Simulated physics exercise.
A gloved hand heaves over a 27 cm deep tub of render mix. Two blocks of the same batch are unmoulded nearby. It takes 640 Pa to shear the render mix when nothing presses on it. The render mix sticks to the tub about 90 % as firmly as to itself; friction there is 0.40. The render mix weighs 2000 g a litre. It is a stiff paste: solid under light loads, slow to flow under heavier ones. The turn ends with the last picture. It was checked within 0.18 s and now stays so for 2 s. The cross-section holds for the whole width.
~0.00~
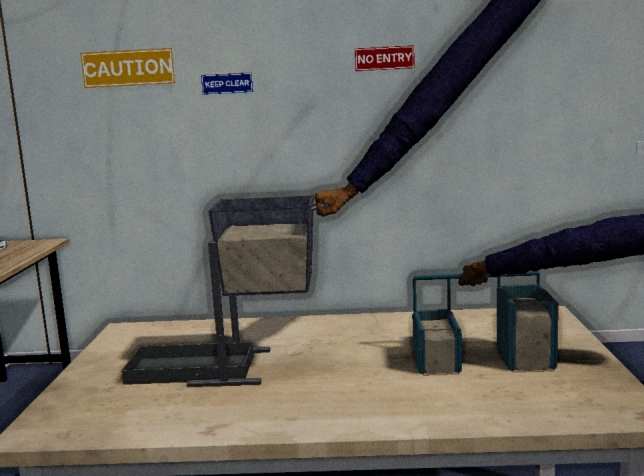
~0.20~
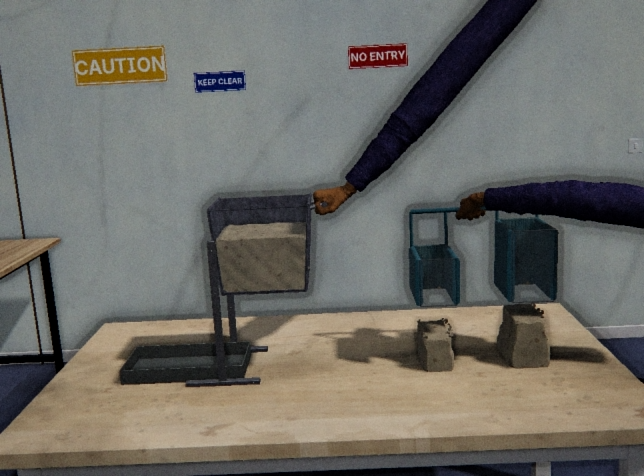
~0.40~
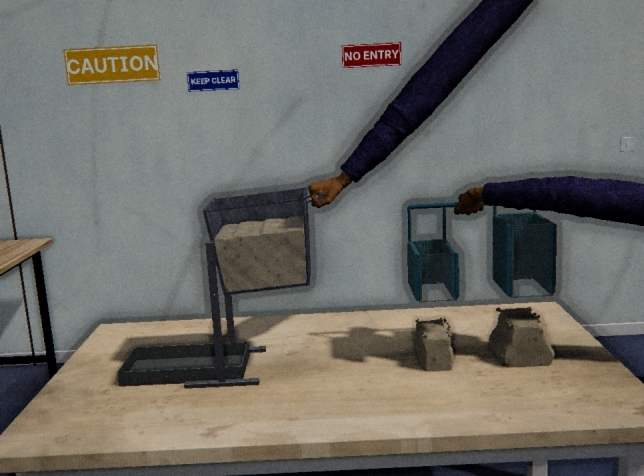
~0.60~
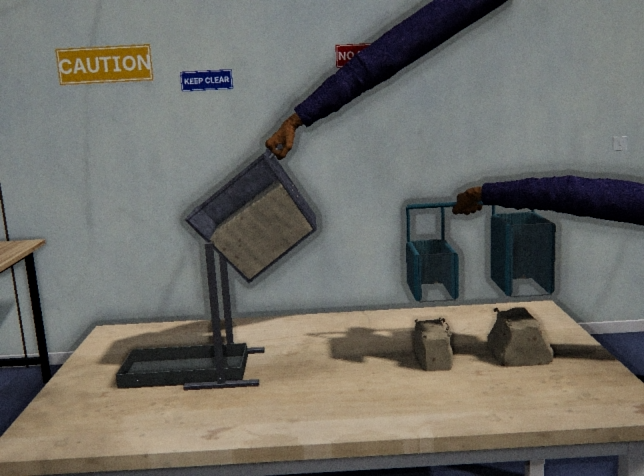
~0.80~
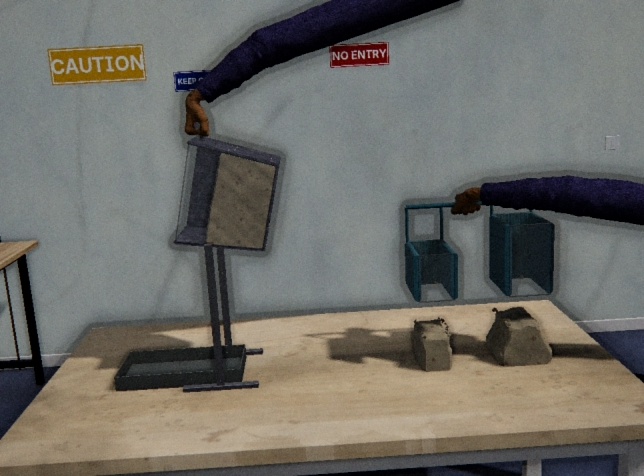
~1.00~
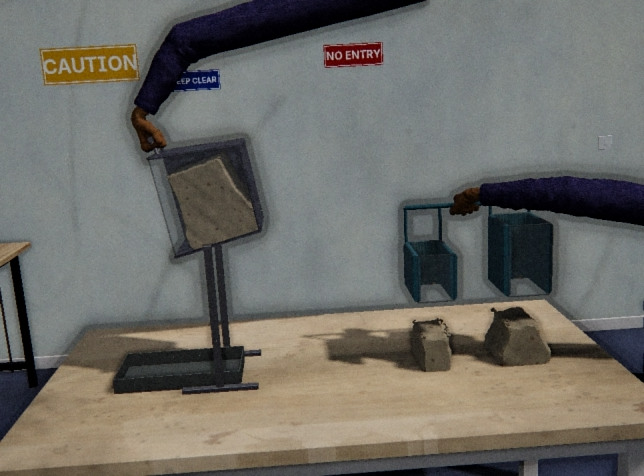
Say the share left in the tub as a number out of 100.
Expect roughly 38 %.
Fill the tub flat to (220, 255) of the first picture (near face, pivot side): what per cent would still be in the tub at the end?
Then about 55 %.
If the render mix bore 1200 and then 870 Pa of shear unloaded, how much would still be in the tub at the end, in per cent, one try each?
In that order: 45 %, 40 %.
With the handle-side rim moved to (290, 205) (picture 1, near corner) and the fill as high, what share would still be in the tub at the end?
It would be near 50 %.
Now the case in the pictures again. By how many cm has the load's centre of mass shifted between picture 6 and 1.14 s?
About 9 cm.
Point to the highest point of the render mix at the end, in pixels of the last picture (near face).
Near (234, 212).
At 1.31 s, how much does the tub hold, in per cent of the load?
Some 45 per cent.
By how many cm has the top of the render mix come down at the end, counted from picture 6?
Some 16 cm.
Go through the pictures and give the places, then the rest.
In the first frame, handle-side rim at (308, 207), tilt 0 degrees; highest point of the render mix at (289, 237); test blocks 12 cm, 19 cm high (left to right).
In the second frame, handle-side rim at (307, 206), tilt 0 degrees; highest point of the render mix at (288, 236); test blocks 12 cm, 17 cm high (left to right).
In the third frame, handle-side rim at (303, 199), tilt 4 degrees; highest point of the render mix at (298, 230); test blocks 12 cm, 15 cm high (left to right).
In the fourth frame, handle-side rim at (263, 157), tilt 36 degrees; highest point of the render mix at (278, 187); test blocks 12 cm, 15 cm high (left to right).
In the fifth frame, handle-side rim at (188, 144), tilt 77 degrees; highest point of the render mix at (225, 155); test blocks 12 cm, 15 cm high (left to right).
In the sixth frame, handle-side rim at (148, 161), tilt 99 degrees; highest point of the render mix at (213, 160); test blocks 12 cm, 15 cm high (left to right).
By 1.14 s, the tub is at 100 degrees and holds 77 %.
By 1.31 s, the tub is at 100 degrees and holds 45 %.
By 1.48 s, the tub is at 100 degrees and holds 42 %.
By 1.65 s, the tub is at 100 degrees and holds 40 %.
By 3.00 s, at the end, the tub is at 100 degrees and holds 38 %.
